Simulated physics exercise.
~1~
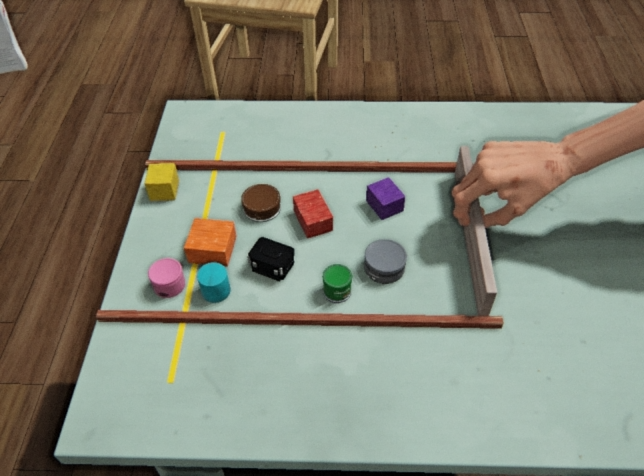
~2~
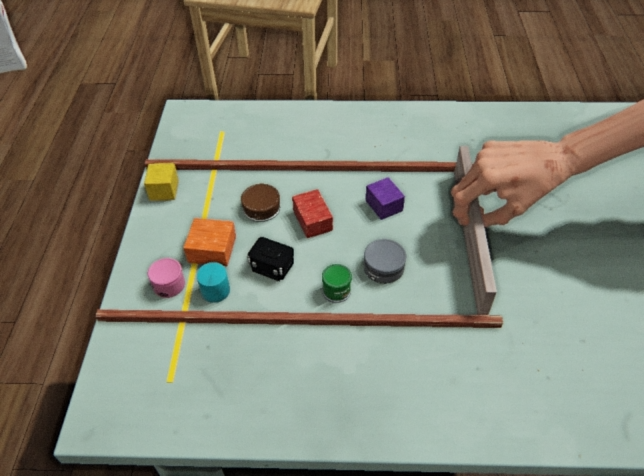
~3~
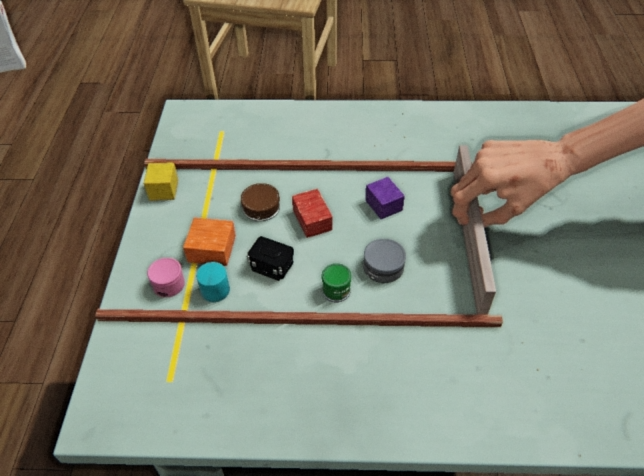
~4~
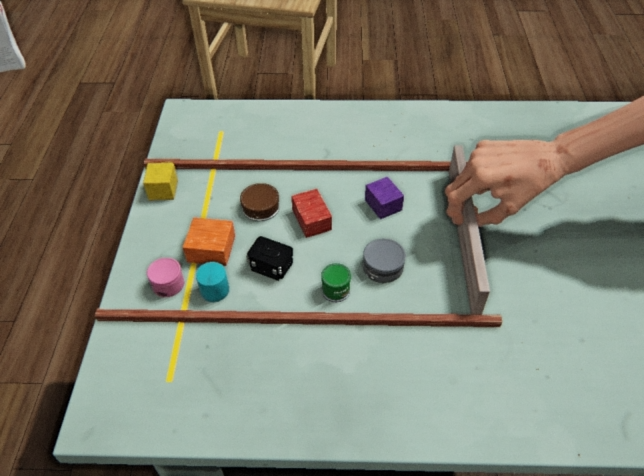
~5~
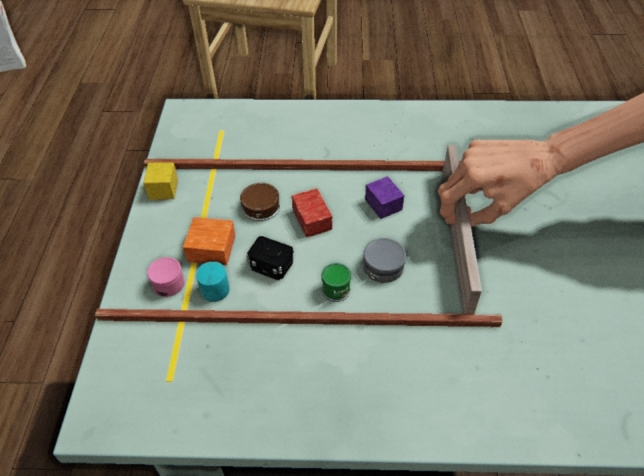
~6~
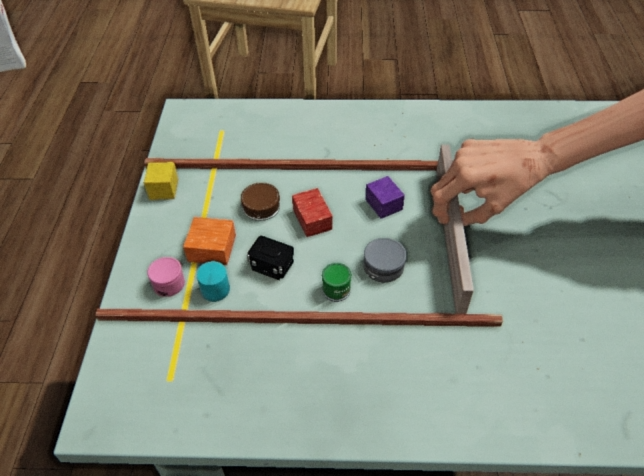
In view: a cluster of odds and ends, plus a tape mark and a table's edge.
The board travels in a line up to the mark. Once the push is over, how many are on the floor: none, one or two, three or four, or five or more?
On the floor: None.
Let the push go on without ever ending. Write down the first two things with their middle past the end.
The yellow block goes first, followed by the pink tub.
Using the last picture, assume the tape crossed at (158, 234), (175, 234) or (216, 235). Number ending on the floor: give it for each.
Counts per try, in order: 6 / 2 / 0.
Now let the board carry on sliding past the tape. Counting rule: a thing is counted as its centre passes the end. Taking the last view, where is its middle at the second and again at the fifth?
Pixels, in order: Around (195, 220), around (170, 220).
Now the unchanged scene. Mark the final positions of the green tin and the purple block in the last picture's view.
Roughly at (172, 287) and at (194, 190), in that order.
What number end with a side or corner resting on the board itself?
At rest, 4 are in contact.
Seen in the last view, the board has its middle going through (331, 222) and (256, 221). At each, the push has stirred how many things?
So 5, and at the other place 9.
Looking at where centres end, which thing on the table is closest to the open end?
That one is the yellow block.
Soon after, none off yet; yellow block at rest near (162, 181); pink tub at rest near (167, 277); orange block at rest near (210, 241).
Then, none off yet; yellow block at rest near (162, 181); pink tub at rest near (167, 277); orange block moved about its own width near (185, 238).
At rest, the number that fall off is zero.
